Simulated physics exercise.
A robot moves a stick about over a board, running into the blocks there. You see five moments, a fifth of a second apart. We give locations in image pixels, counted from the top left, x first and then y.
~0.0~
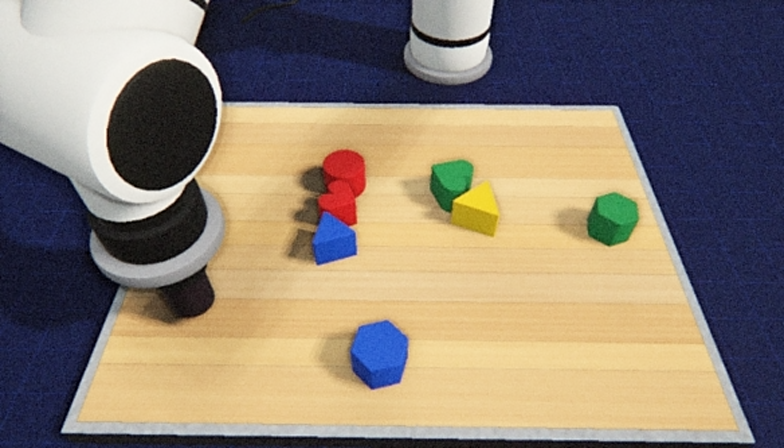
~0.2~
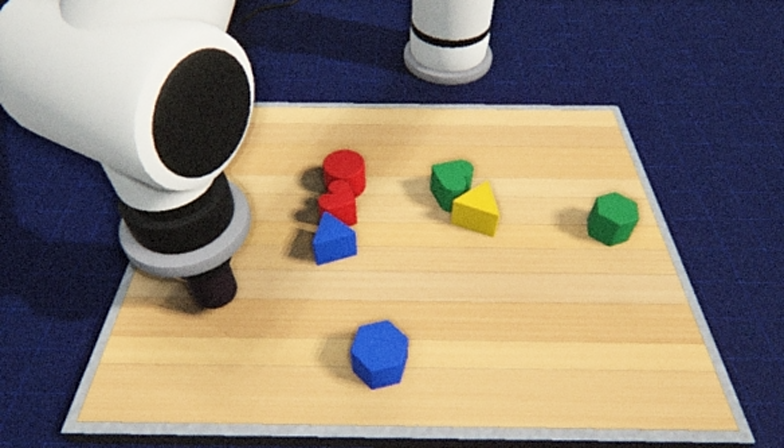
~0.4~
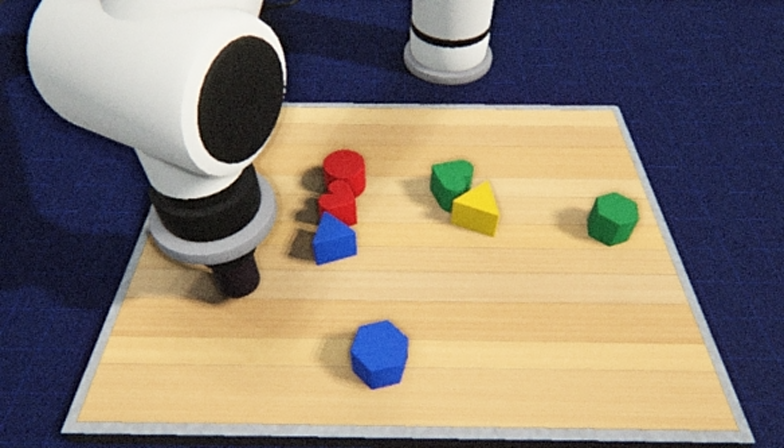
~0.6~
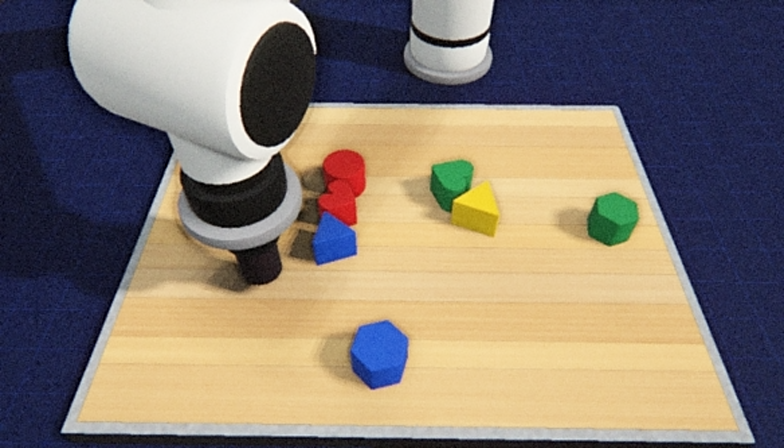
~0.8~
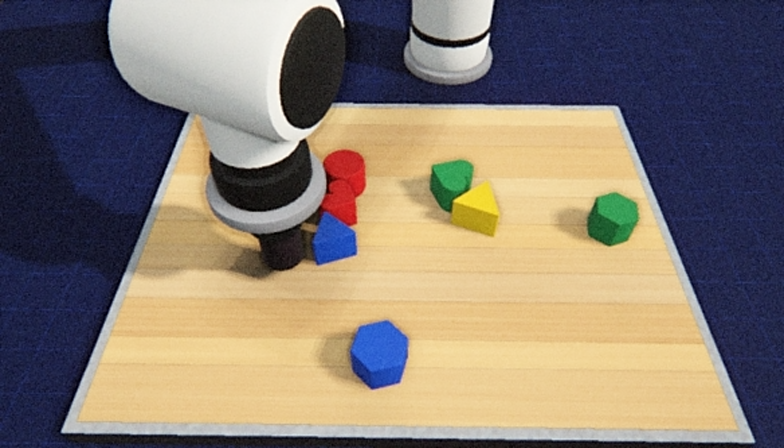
The video shows a white robot arm moving a dark stick rightward and slightly away across a wooden board, approaching a blue triangular block beside two red blocks, while all the blue, red, green and yellow blocks stay still.
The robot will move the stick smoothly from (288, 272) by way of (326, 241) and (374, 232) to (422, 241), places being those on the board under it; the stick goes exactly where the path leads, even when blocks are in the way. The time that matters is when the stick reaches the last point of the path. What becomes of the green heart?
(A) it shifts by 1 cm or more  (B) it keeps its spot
B
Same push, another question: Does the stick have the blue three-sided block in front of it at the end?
Going by the path, yes.
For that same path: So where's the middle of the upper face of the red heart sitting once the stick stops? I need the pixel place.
Its top centre lands on (365, 179).
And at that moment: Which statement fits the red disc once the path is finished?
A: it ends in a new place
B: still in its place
Correct choice: A.
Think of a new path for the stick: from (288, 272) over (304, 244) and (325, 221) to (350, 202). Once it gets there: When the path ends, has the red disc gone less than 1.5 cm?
Final answer: No.
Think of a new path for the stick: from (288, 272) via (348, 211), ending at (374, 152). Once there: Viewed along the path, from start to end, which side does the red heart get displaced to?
Moves right.
On the path given first. One third of the way, stick at (325, 224); blue three-sided block at (357, 220); red heart at (341, 191); red disc at (344, 161).
Two thirds of the way, stick at (373, 214); blue three-sided block at (402, 220), turned 25° clockwise; red heart at (365, 179), turned 30° anticlockwise; red disc at (348, 152).
At the end, stick at (424, 224); blue three-sided block at (454, 230), turned 25° clockwise; red heart at (365, 179), turned 30° anticlockwise; red disc at (348, 152); green heart not moved.
